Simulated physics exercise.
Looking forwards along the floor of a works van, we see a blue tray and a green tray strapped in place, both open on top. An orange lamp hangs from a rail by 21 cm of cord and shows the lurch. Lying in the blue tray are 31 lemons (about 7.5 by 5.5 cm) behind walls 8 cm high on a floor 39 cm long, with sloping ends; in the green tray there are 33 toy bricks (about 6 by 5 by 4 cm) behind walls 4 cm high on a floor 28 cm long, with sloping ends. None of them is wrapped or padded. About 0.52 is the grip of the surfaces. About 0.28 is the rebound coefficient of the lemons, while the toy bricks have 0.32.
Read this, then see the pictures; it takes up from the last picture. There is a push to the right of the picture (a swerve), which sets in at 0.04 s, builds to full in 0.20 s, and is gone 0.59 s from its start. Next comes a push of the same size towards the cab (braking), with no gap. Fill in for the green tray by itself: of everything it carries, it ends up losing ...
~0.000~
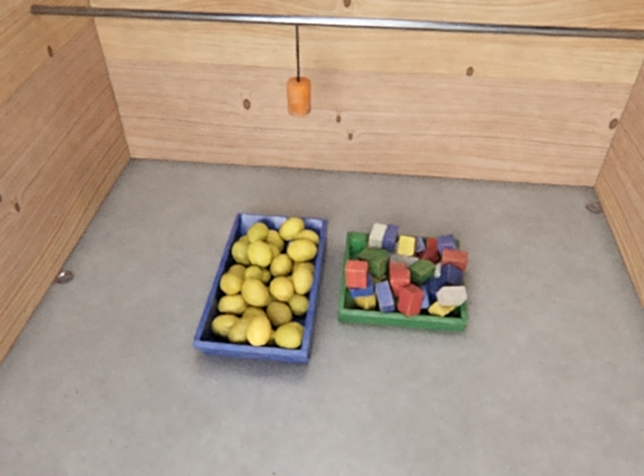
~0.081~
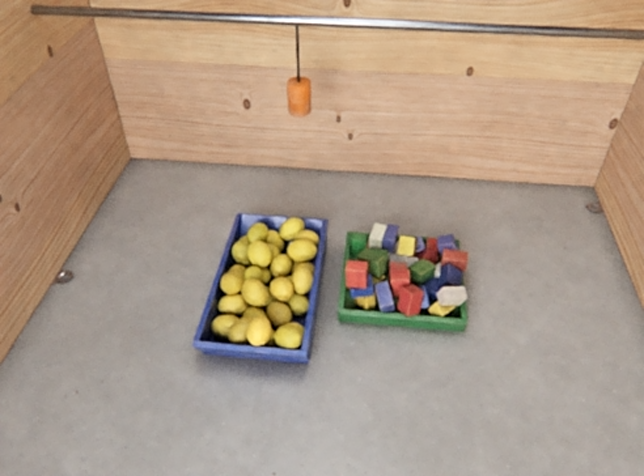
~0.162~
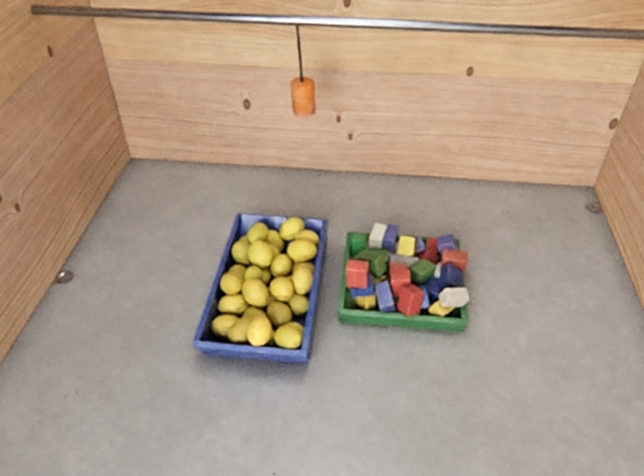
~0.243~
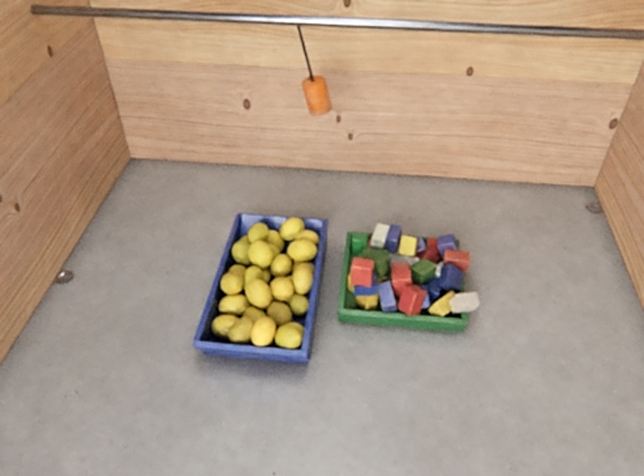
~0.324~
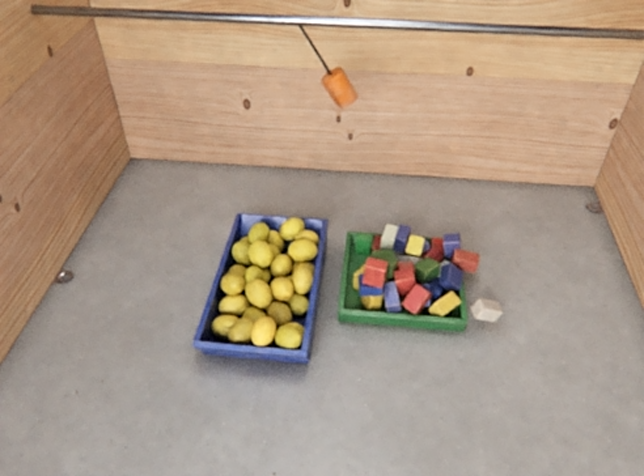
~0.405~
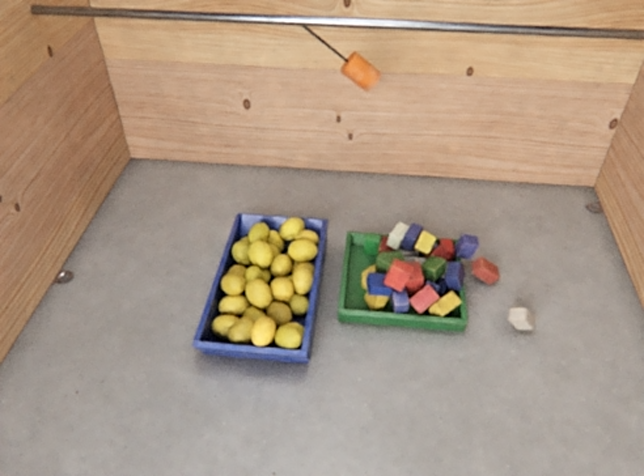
It ends up losing more than a sixth.
After 0.63 s, 0 of 31 out of the blue tray and 4 of 33 out of the green tray.
After 0.92 s, 0 of 31 out of the blue tray and 8 of 33 out of the green tray.
After 1.31 s, 0 of 31 out of the blue tray and 11 of 33 out of the green tray.
Outcome (at 1.82 s), 0 of 31 out of the blue tray and 12 of 33 out of the green tray. Asked share, 12 of 33, 36 per cent.
